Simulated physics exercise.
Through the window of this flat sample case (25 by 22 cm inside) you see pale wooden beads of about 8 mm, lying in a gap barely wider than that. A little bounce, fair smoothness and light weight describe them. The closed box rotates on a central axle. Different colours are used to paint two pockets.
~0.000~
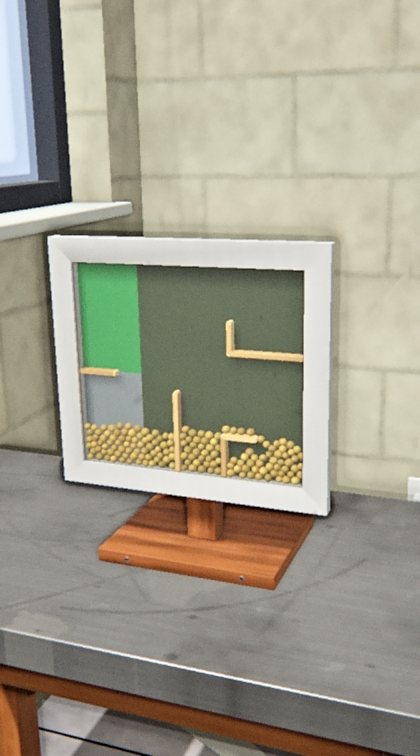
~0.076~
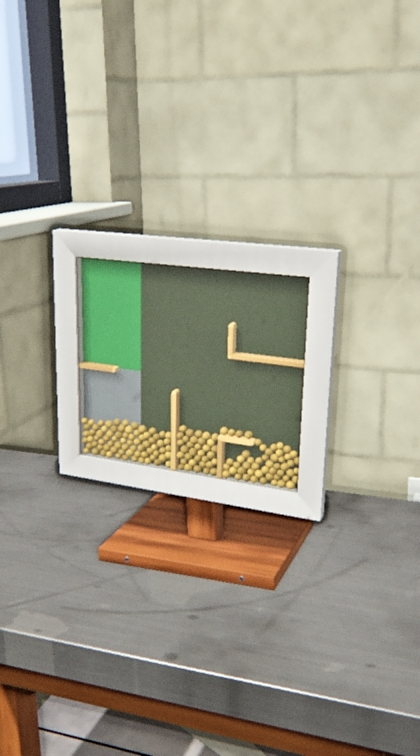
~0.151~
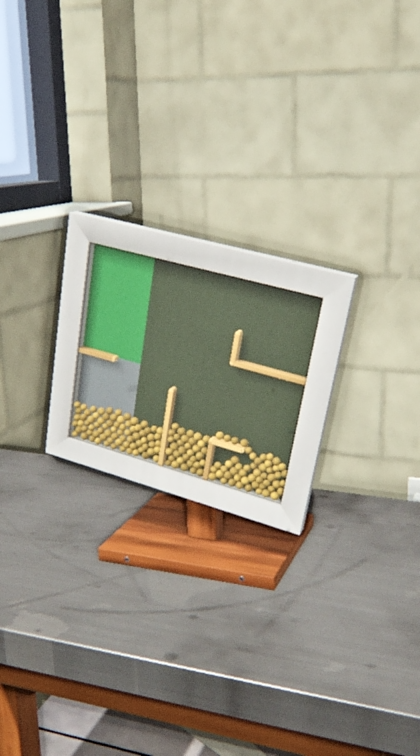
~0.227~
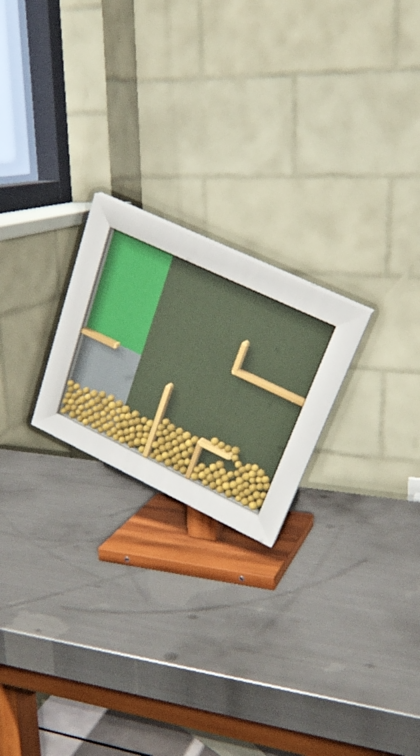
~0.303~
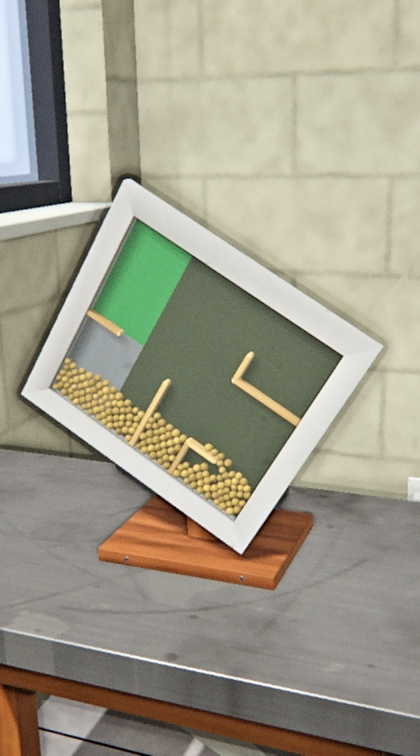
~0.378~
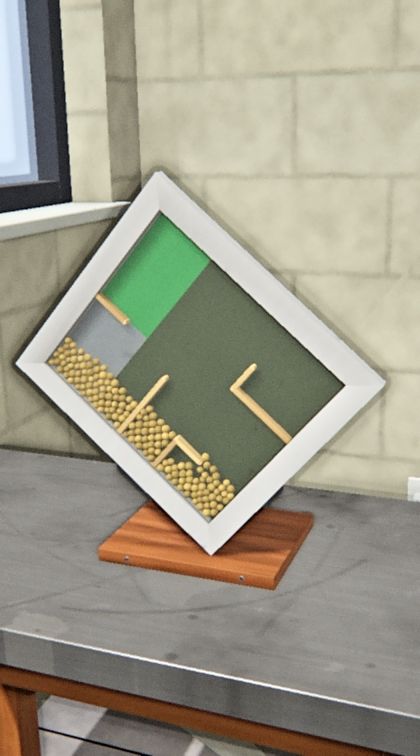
The clip shows a white-framed flat case with green and grey patches and many small tan beads inside, rotating clockwise above a wooden base, while the beads shift slightly and their surface slopes down to the right.
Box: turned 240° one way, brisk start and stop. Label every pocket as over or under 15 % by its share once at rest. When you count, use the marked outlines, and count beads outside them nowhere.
Green pocket over, grey pocket under 15 %.
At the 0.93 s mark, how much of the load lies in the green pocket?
Roughly 0 per cent of it.
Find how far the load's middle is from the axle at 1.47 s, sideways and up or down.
The middle sits around 7 cm left of it and 3 cm below it.
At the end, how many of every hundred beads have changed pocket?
Around 95 percent.
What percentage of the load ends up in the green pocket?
Roughly 75%.
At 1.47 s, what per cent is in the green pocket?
Roughly 5 percent.
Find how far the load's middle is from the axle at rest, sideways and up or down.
The middle sits around 2 cm left of it and 10 cm below it.
By 0.93 s, it stands 114° clockwise; the beads' middle is 7 cm left of and level with the centre; grey 15 %.
By 1.47 s, it has come round 186° clockwise; the beads' middle is 7 cm left of and 3 cm below the centre; green 5 %.
By 1.95 s, it has come round 240° clockwise; the beads' middle is 2 cm left of and 9 cm below the centre; green 70 %.
All still by 2.7 s, it has come round 240° clockwise; green 75 %, grey 0 %, elsewhere 25 %.
